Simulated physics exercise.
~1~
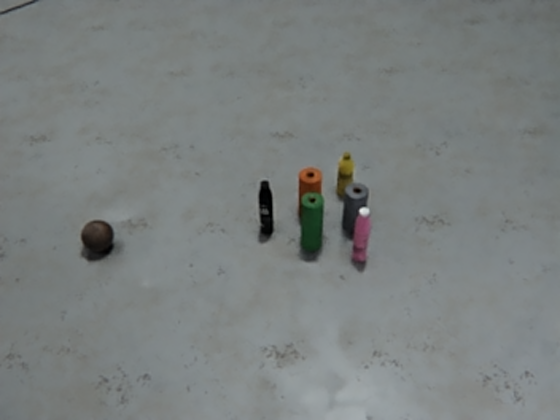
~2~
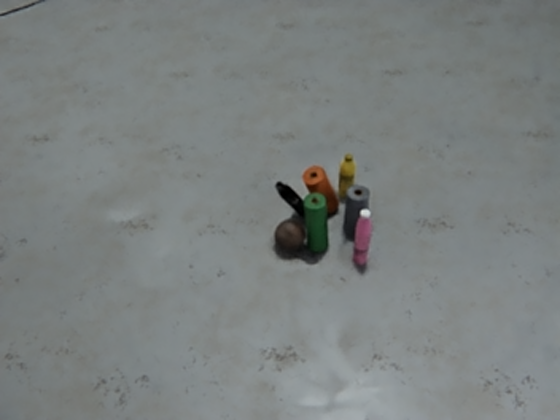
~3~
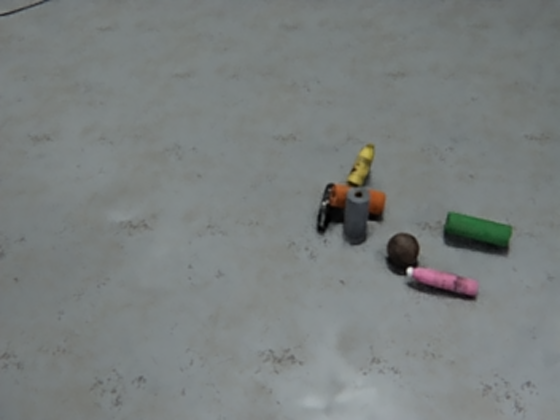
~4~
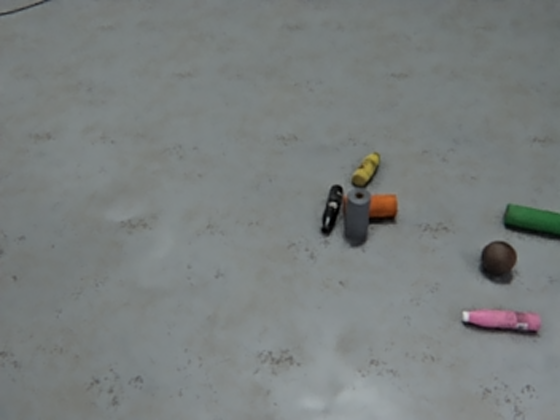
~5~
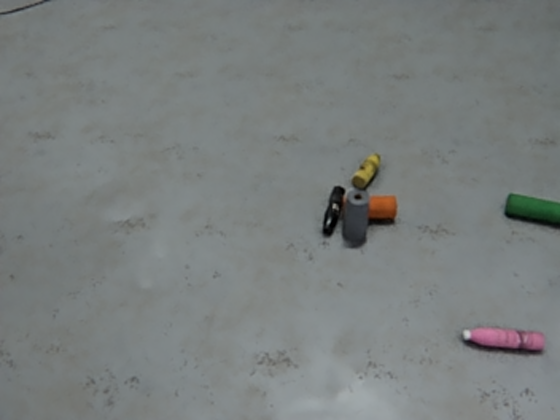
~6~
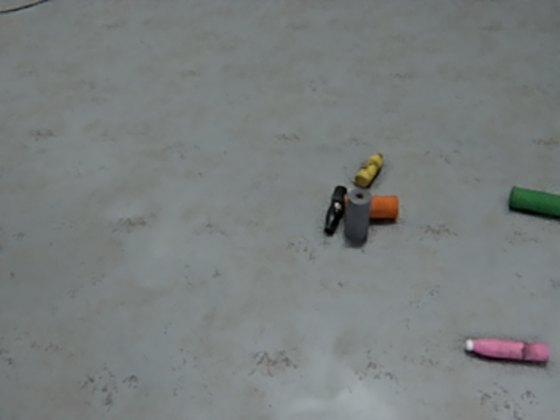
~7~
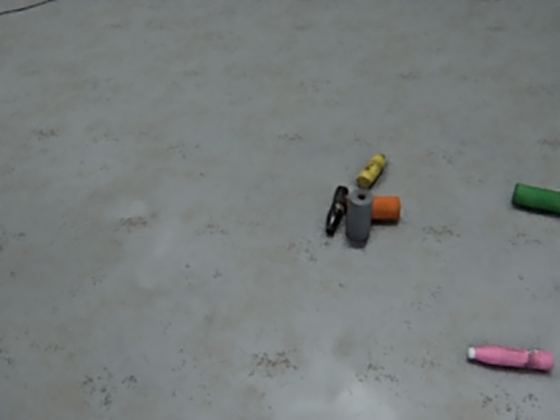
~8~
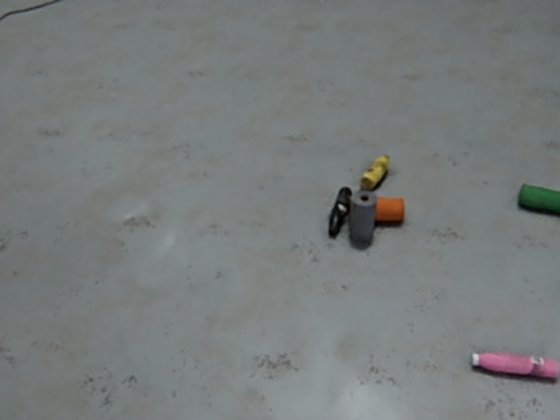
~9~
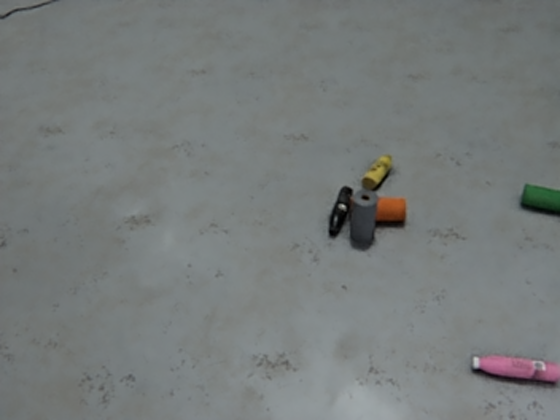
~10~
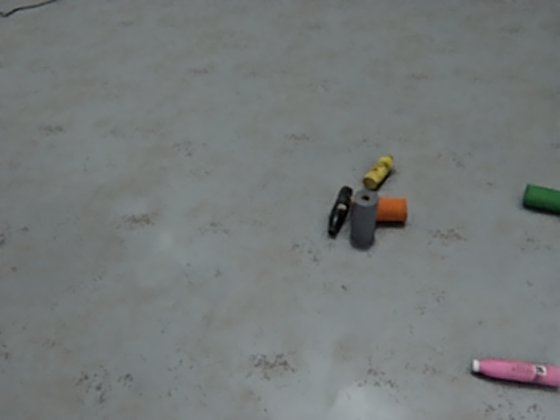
At first, six small bottles and rolls stand clustered on a grey, speckled floor, with a brown ball off to their left. The ball moves right into the group, and the black bottle and orange roll lean over beside the upright green roll. The ball then emerges on the right, with the black, yellow and pink bottles and the green and orange rolls now on their sides. The green roll and pink bottle end up farther right, while the ball passes out of sight. At the end, only the grey roll still stands, the black bottle, yellow bottle and orange roll lying around it.
